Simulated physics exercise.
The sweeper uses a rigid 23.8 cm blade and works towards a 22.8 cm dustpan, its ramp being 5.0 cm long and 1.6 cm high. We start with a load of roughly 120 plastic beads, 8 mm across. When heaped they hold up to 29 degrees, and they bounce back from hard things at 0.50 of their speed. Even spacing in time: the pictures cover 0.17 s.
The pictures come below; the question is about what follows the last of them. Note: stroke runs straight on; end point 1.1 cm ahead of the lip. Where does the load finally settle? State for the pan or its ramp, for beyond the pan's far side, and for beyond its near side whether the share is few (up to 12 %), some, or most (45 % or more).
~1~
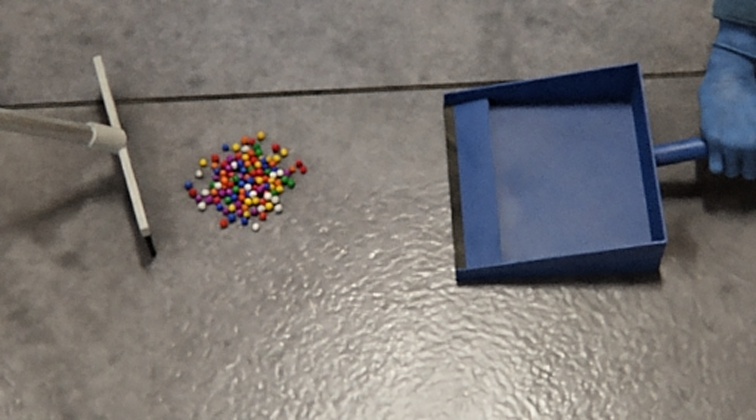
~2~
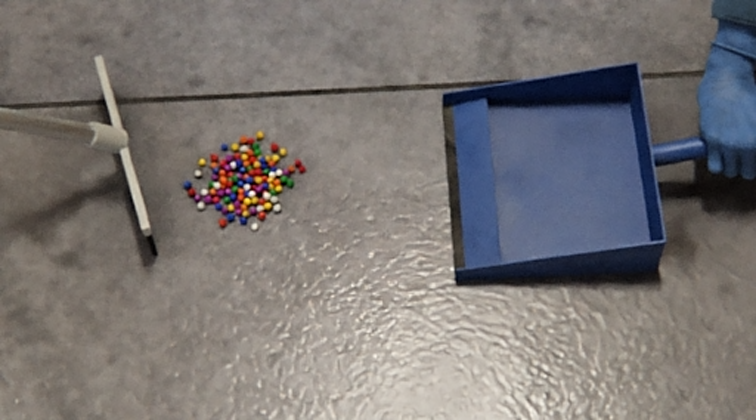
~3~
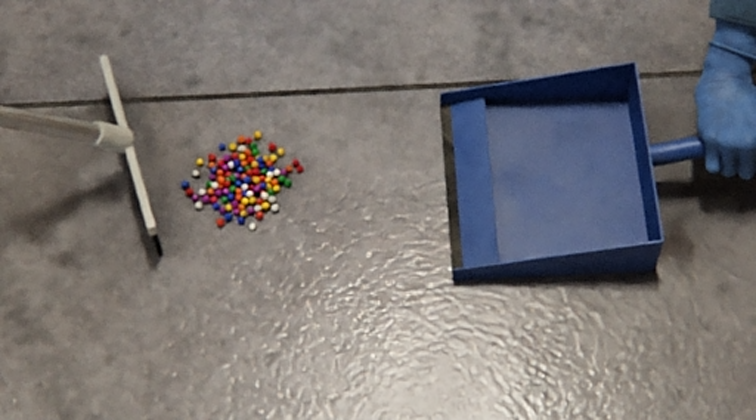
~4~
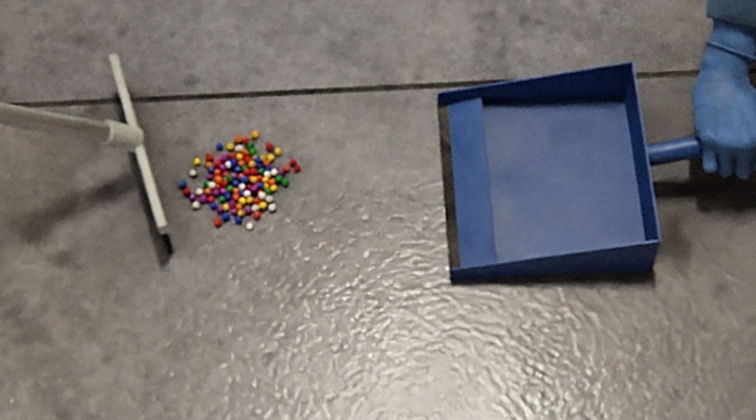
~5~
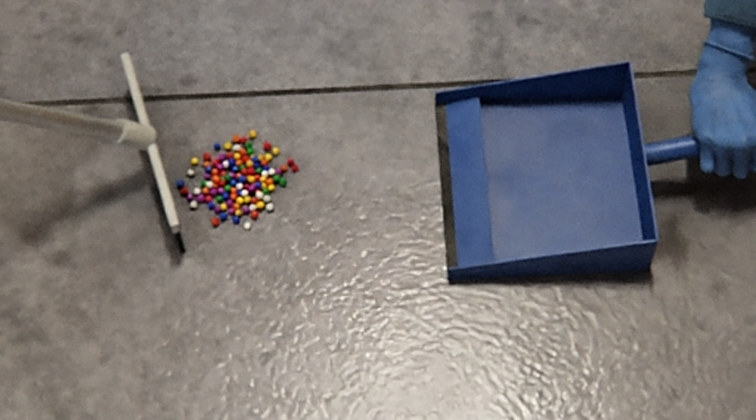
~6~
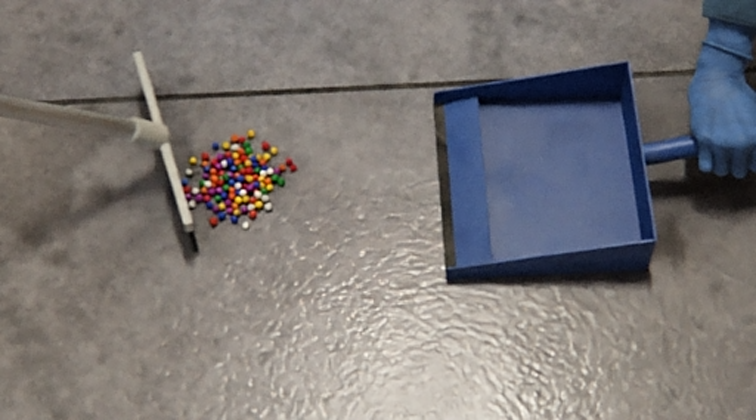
In the pan or on its ramp: Few, past the pan's far side: Some, past the pan's near side: Few.
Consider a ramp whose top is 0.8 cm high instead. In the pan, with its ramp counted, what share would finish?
Around 10 per cent.
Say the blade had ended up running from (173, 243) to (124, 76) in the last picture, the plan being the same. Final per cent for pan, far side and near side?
Split: Pan = 0, far = 0, near = 0.
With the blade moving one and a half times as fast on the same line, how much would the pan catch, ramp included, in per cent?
It would be around 15 per cent.
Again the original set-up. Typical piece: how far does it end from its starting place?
I'd say close to 24 cm.
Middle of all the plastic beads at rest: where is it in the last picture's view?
Somewhere near (432, 150) in the last picture.
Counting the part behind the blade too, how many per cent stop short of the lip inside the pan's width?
Share there: Around 70 percent.
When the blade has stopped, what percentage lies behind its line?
Roughly 5 in a hundred.
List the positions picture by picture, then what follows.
In the first frame, blade from (145, 231) to (99, 65), moved 0.0 cm, 0 of the pieces shifted so far; middle of the pieces at (248, 178); pan at (564, 185).
In the second frame, blade from (147, 230) to (101, 65), moved 0.3 cm, 0 of the pieces shifted so far; middle of the pieces at (247, 178).
In the third frame, blade from (152, 230) to (106, 64), moved 1.1 cm, 0 of the pieces shifted so far; middle of the pieces at (244, 177).
In the fourth frame, blade from (163, 228) to (115, 63), moved 2.6 cm, 0 of the pieces shifted so far; middle of the pieces at (242, 177).
In the fifth frame, blade from (176, 227) to (127, 62), moved 4.2 cm, 0 of the pieces shifted so far; middle of the pieces at (239, 177).
In the sixth frame, blade from (189, 226) to (139, 60), moved 5.8 cm, 1 of the pieces shifted so far; middle of the pieces at (238, 176); pan at (554, 183).
Then, 0.27 s after the last picture, middle of the blade 18 cm from the lip; 0 % over the lip, far side 5 %, near side 0 %.
Then, 0.46 s after the last picture, middle of the blade 9 cm from the lip; 0 % over the lip, far side 10 %, near side 0 %.
Then, 0.76 s after the last picture, middle of the blade 4 cm from the lip; 5 % over the lip, far side 20 %, near side 0 %.
In the end, pan 5 %, far side 20 %, near side 0 %, in front of the lip or behind the blade 70 %.
